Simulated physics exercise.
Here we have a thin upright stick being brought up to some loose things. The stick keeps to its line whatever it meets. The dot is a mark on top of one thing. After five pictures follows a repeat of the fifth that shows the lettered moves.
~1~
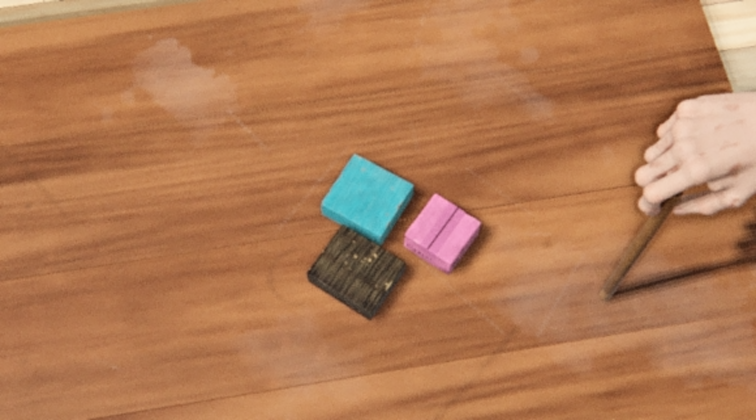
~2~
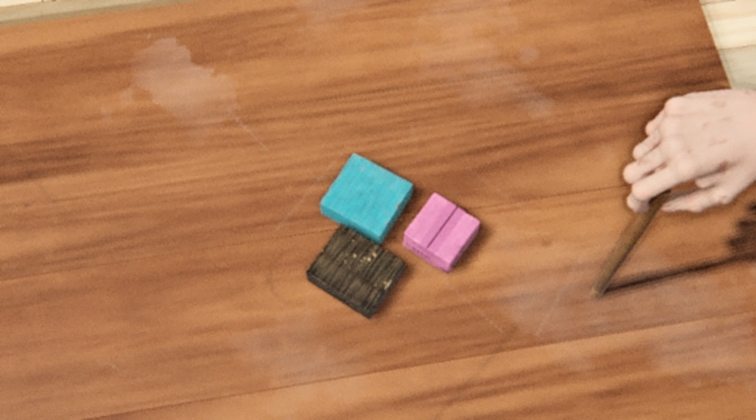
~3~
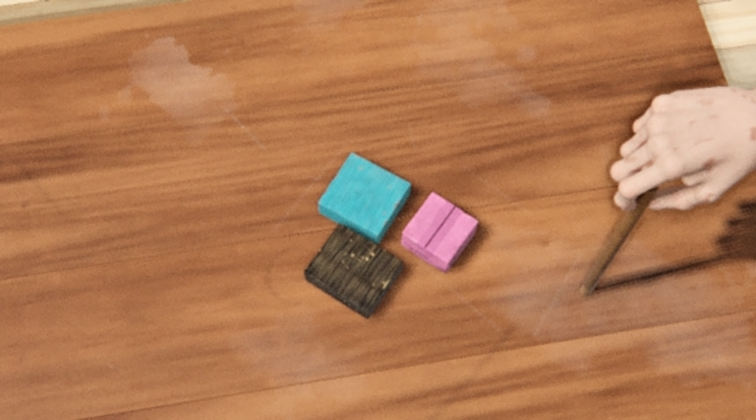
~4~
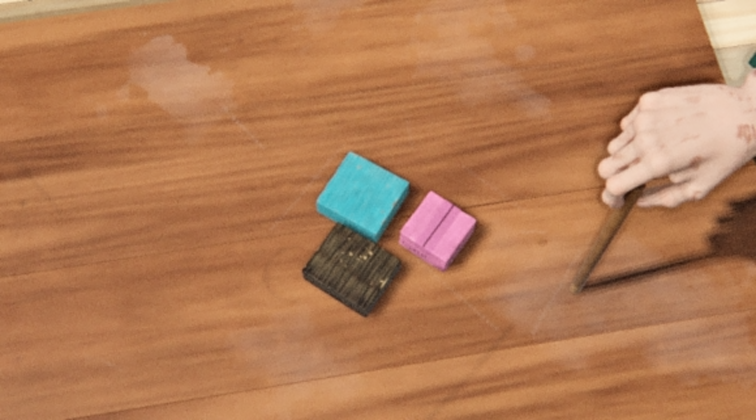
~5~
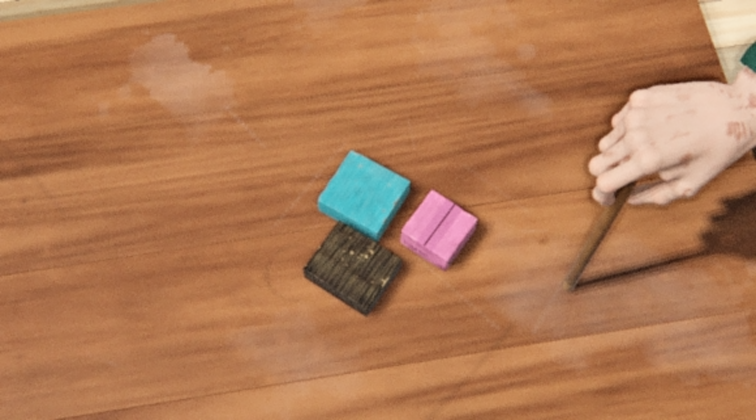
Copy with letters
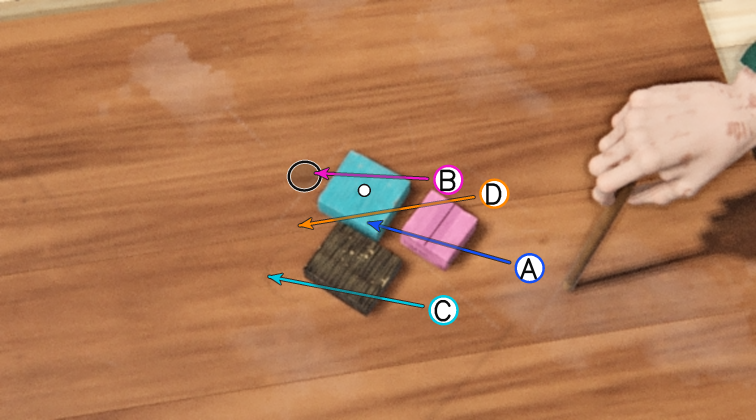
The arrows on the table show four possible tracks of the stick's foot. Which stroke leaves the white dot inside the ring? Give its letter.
Stroke D.
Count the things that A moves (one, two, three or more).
In all, two.
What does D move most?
It is the turquoise block.
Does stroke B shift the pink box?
No.
On the marked copy, A from (509, 262) to (369, 223); B from (427, 179) to (315, 173); C from (423, 306) to (269, 277); D from (474, 197) to (299, 226); the ring at (305, 176); the white dot at (365, 191).
With D. Early on, foot of the stick (412, 207); turquoise block (365, 196); pink box (433, 238).
Further on, foot of the stick (349, 218); turquoise block (323, 184); pink box (433, 238).
At the end, foot of the stick (300, 226); turquoise block (307, 180); pink box (433, 238); the dot on the turquoise block is in the ring.
As for the rest, A leaves the dotted thing at (302, 158); B leaves the dotted thing at (341, 207); C leaves the dotted thing at (364, 195).
